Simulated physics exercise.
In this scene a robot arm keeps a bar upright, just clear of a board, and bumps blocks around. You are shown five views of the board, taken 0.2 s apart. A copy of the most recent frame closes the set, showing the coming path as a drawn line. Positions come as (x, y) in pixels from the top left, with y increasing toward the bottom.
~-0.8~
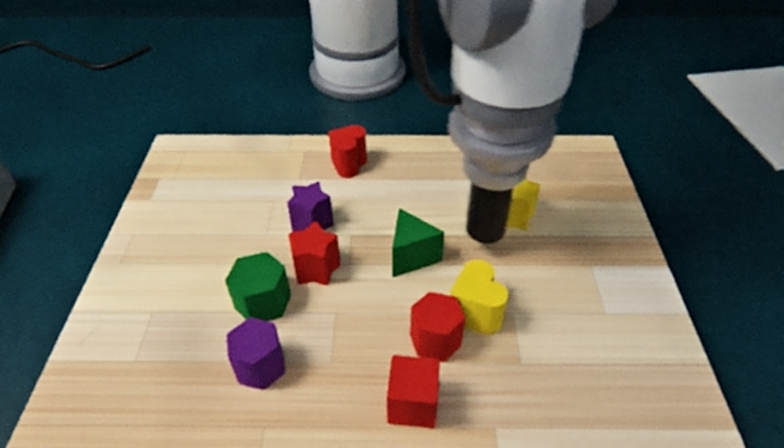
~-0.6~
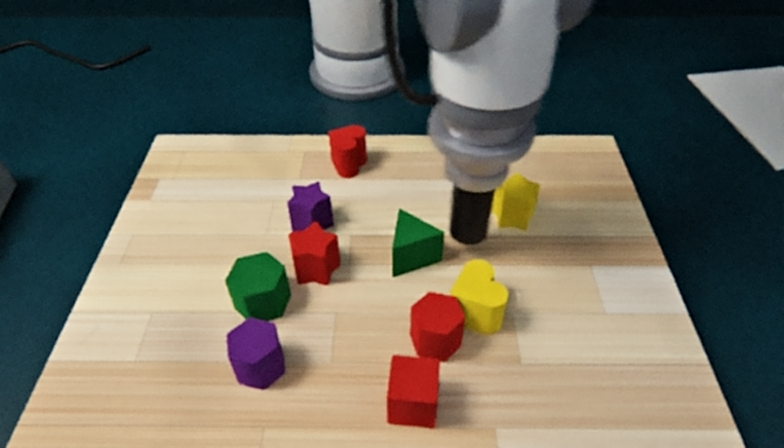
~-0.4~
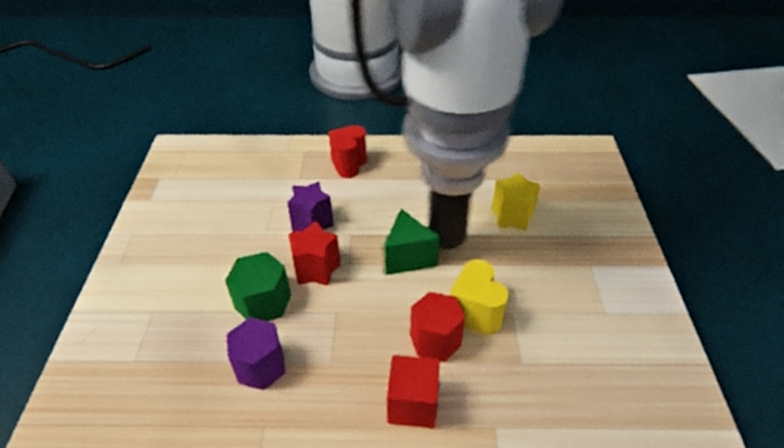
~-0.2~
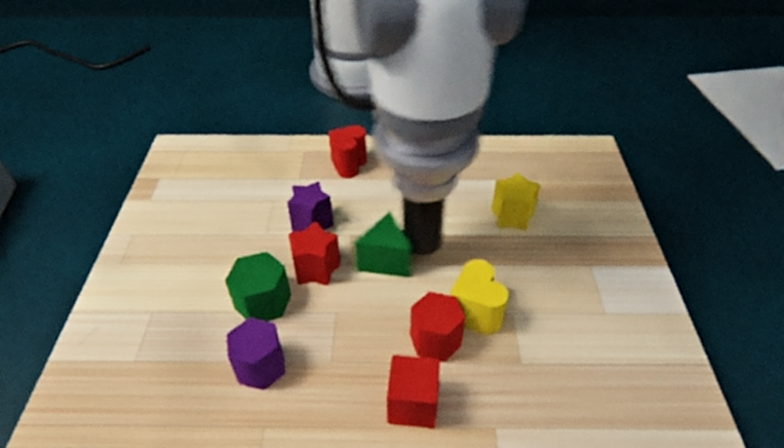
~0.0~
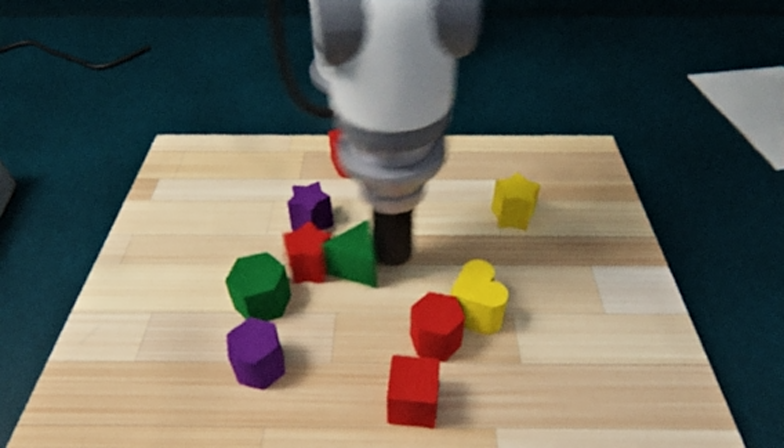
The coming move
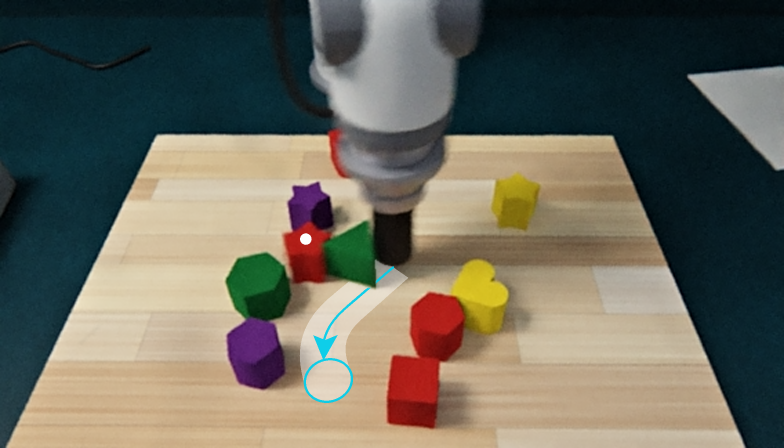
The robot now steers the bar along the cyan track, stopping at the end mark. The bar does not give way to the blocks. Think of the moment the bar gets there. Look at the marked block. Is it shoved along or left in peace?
At the end of the path, the marked block has moved off its old spot.
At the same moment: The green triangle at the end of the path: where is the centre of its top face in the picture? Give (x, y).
By then it is at (301, 268).
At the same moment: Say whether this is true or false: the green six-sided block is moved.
The statement is false.
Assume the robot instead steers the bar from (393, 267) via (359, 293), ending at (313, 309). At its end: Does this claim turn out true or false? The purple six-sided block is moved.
False.
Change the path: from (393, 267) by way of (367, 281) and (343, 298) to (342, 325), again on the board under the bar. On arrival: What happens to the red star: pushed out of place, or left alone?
Moved.
Drawn move, from (393, 267) by way of (359, 297) and (327, 332) to (328, 380); the dot is on the red star.
On the path given first. One third of the way, bar (356, 282); red star (283, 237), turned 40° clockwise; green triangle (316, 262), turned 35° clockwise.
Two thirds of the way, bar (323, 318); red star (280, 235), turned 45° clockwise; green triangle (301, 268), turned 60° clockwise.
At the end, bar (326, 365); purple six-sided block still; green six-sided block still; red star (280, 235), turned 45° clockwise; green triangle (301, 268), turned 60° clockwise.
